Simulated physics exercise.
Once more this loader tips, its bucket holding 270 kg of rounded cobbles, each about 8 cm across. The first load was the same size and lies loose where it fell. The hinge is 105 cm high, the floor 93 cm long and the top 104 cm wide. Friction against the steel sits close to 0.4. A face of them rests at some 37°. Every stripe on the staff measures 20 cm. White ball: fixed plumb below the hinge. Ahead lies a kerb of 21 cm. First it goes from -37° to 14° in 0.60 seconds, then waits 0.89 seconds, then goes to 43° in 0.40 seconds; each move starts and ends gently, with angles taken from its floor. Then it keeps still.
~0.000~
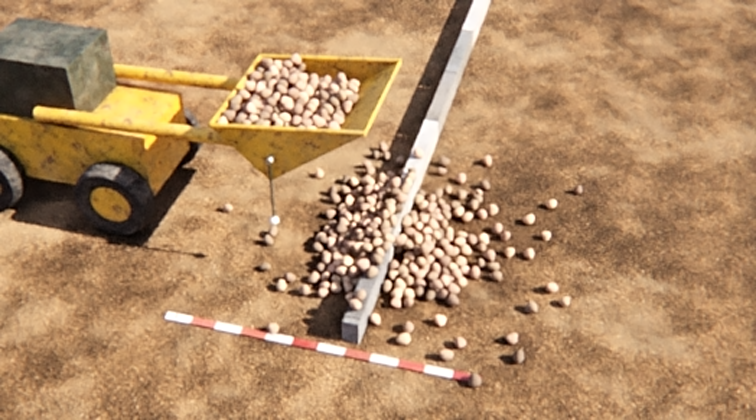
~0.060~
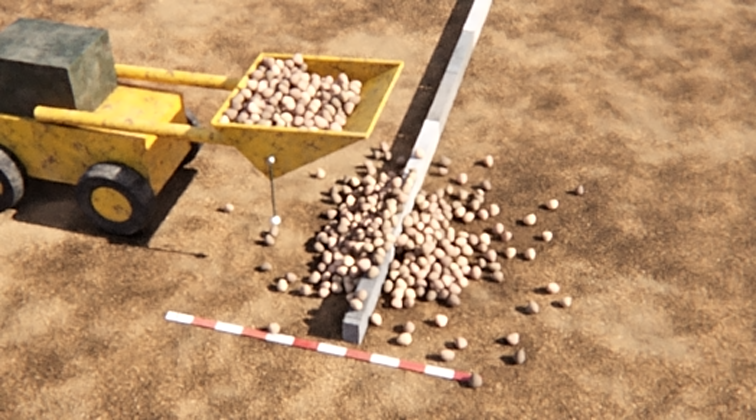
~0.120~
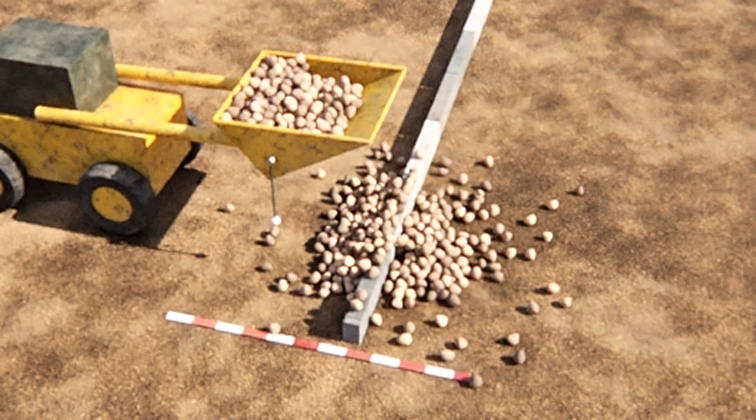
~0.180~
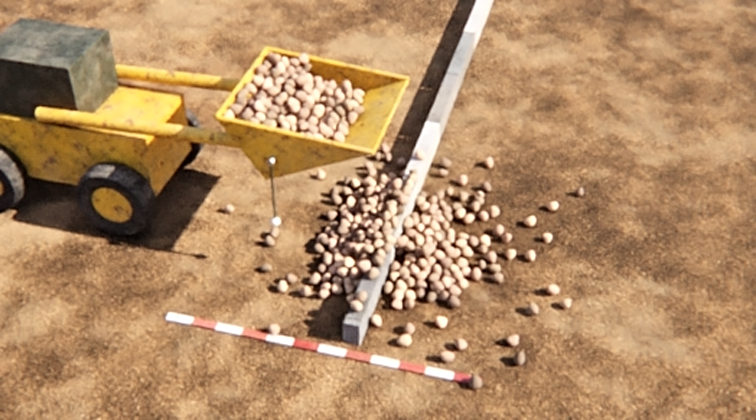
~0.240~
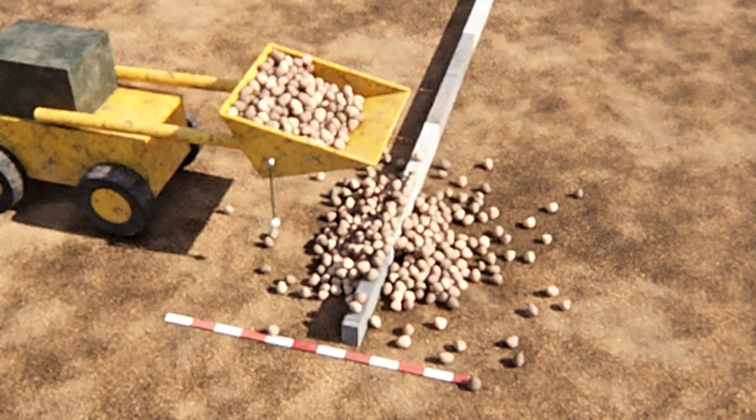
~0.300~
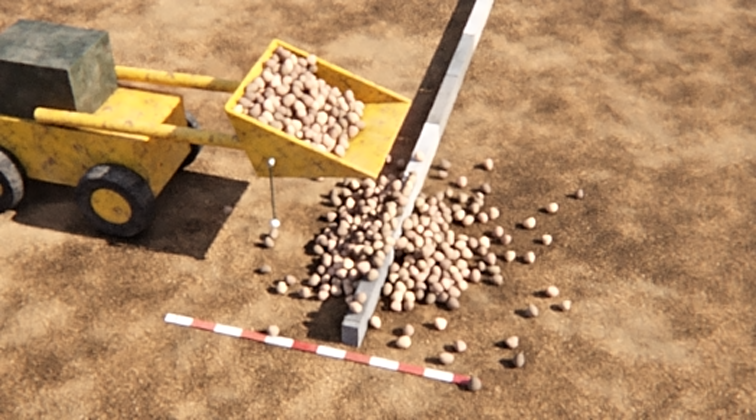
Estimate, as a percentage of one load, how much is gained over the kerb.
Some 47 per cent is added.
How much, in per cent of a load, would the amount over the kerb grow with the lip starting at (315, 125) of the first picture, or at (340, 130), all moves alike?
Near 5 per cent from the first place, 25 from the second.
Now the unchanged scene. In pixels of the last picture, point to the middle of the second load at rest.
I'd say close to (385, 231).
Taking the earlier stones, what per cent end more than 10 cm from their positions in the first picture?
Some 10 percent, give or take.
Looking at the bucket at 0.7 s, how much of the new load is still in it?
Around 100 in a hundred.
After 0.4 s the floor is at 6°; in per cent of one load, 100 in the bucket, 58 on this side of the kerb, 42 over the kerb; the foremost stones are at (546, 278).
After 0.7 s the floor is at 14°; in per cent of one load, 100 in the bucket, 58 on this side of the kerb, 42 over the kerb; the foremost stones are at (546, 278).
After 2.3 s the floor is at 43°; in per cent of one load, 8 in the bucket, 107 on this side of the kerb, 85 over the kerb; the foremost stones are at (553, 266).
After 4.9 s the floor is at 43°; in per cent of one load, 0 in the bucket, 111 on this side of the kerb, 89 over the kerb; the foremost stones are at (553, 266). Net gain over the kerb, 47.
